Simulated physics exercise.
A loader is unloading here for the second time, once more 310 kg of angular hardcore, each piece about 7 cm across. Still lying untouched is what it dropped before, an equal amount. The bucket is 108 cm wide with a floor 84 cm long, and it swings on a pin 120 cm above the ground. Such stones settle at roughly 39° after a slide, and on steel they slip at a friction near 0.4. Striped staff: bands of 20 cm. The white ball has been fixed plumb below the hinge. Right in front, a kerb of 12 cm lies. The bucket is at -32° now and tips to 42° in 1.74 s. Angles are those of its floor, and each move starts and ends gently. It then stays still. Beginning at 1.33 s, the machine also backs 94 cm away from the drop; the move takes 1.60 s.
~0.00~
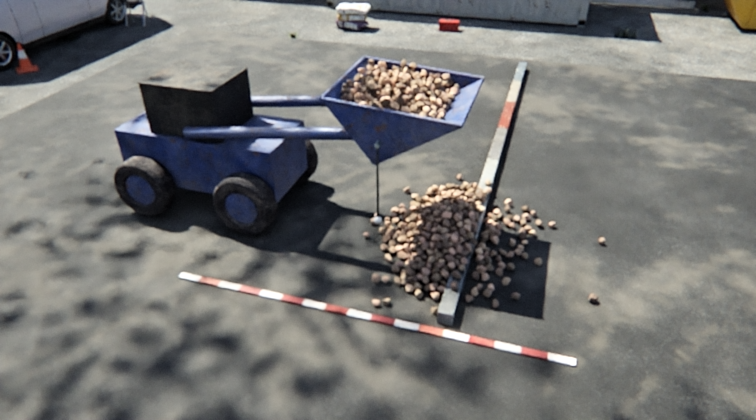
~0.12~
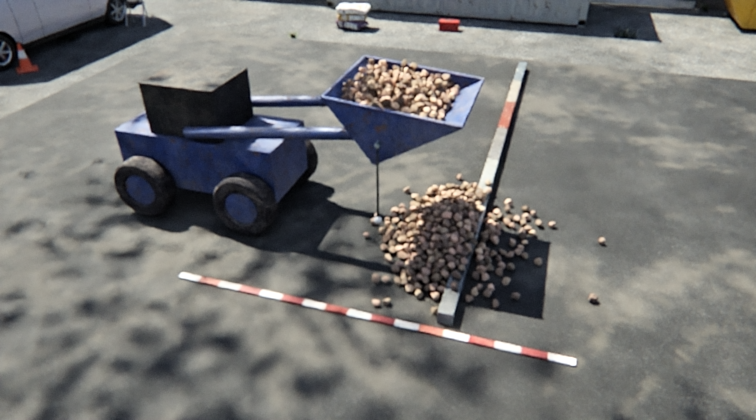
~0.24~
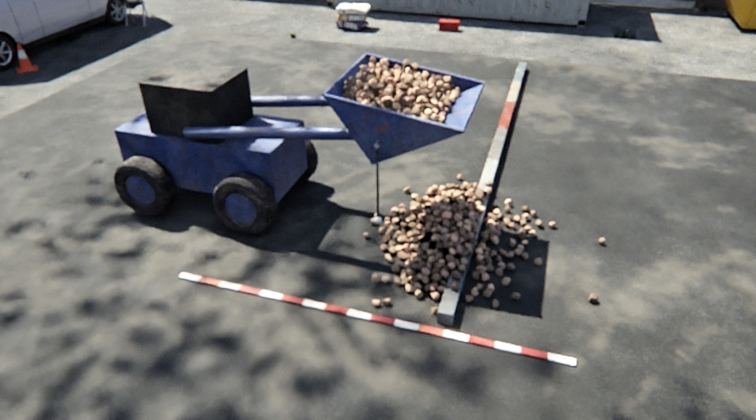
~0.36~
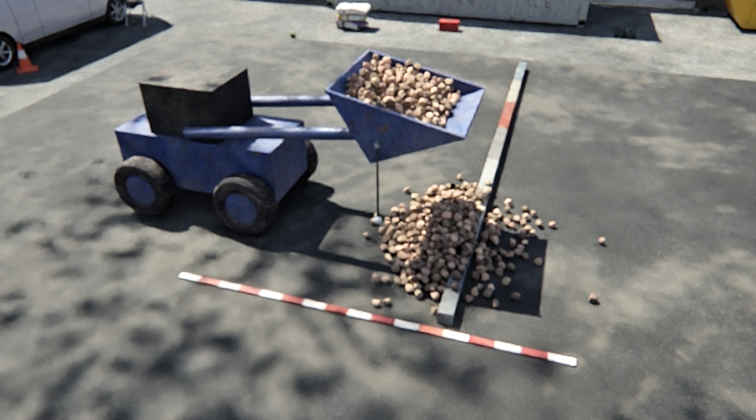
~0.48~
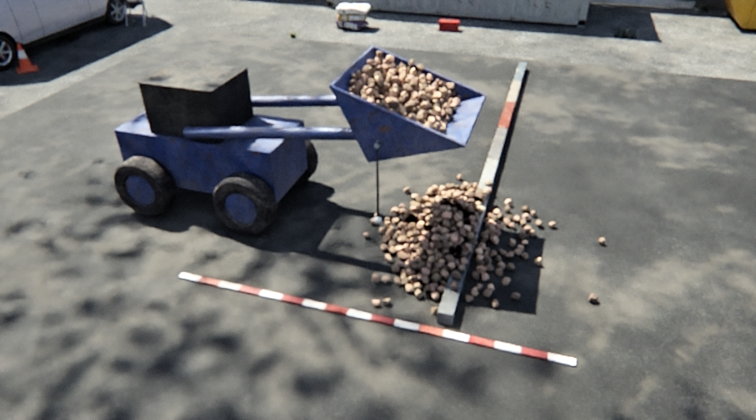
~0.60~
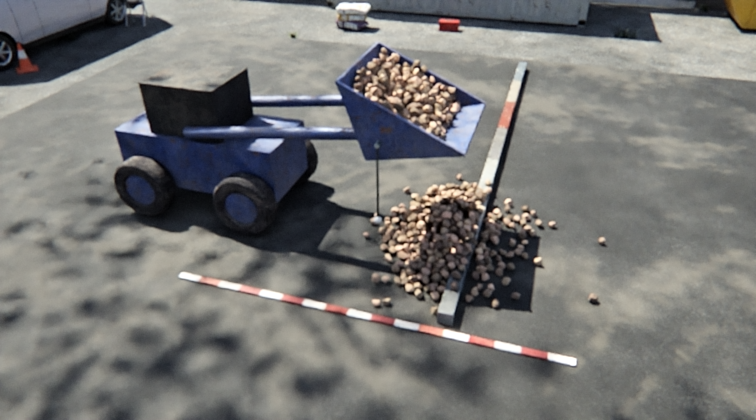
A small blue loader with a black box on top stands on grey, shadow-dappled asphalt, seen from above by a still camera, with a white car at upper left. Its raised bucket, full of tan stones, hangs beside a matching pile straddling a grey kerb, behind a red-and-white staff. The bucket slowly tilts forward to the right, its rear edge rising, and the stones shift slightly inside.
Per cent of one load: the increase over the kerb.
34 percent.
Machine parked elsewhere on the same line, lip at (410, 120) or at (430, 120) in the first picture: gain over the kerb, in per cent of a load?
The first would add around 0 per cent, the second around 5 per cent.
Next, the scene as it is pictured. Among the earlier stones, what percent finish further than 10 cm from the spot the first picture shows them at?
Near 5 per cent, I reckon.
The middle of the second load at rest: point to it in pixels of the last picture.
I'd point to about (448, 225).
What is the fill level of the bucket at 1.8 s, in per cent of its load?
Close to 20 in a hundred is still held.
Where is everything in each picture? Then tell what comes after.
In the first frame, the bucket is at -32°, its lip at (462, 126); the top of the load is at (392, 72). The earlier load is highest near (449, 214), 32 cm above ground level, 88 % on this side of the kerb, 12 % over the kerb.
In the second frame, the bucket is at -31°, its lip at (462, 128); the top of the load is at (392, 72); the stones move at 0.1 m/s on average.
The third frame shows lip at (463, 132), floor tilted -28°, highest stones at (384, 70); the stones move at 0.1 m/s on average.
In the fourth frame, the bucket is at -24°, its lip at (464, 138); the top of the load is at (379, 65); the stones move at 0.2 m/s on average.
In the fifth frame, the bucket is at -18°, its lip at (465, 146); the top of the load is at (378, 64); the stones move at 0.2 m/s on average.
The sixth frame shows lip at (464, 155), floor tilted -12°, highest stones at (383, 62); the stones move at 0.2 m/s on average.
After 1.3 s the floor is at 30°; in per cent of one load, 99 in the bucket, 89 on this side of the kerb, 12 over the kerb; the foremost stones are at (551, 242).
After 1.8 s the floor is at 42°; in per cent of one load, 20 in the bucket, 156 on this side of the kerb, 24 over the kerb; the foremost stones are at (551, 242).
After 3.4 s the floor is at 42°; in per cent of one load, 0 in the bucket, 154 on this side of the kerb, 46 over the kerb; the foremost stones are at (567, 267).
After 5.9 s the floor is at 42°; in per cent of one load, 0 in the bucket, 154 on this side of the kerb, 46 over the kerb; the foremost stones are at (567, 267). Net gain over the kerb, 34.
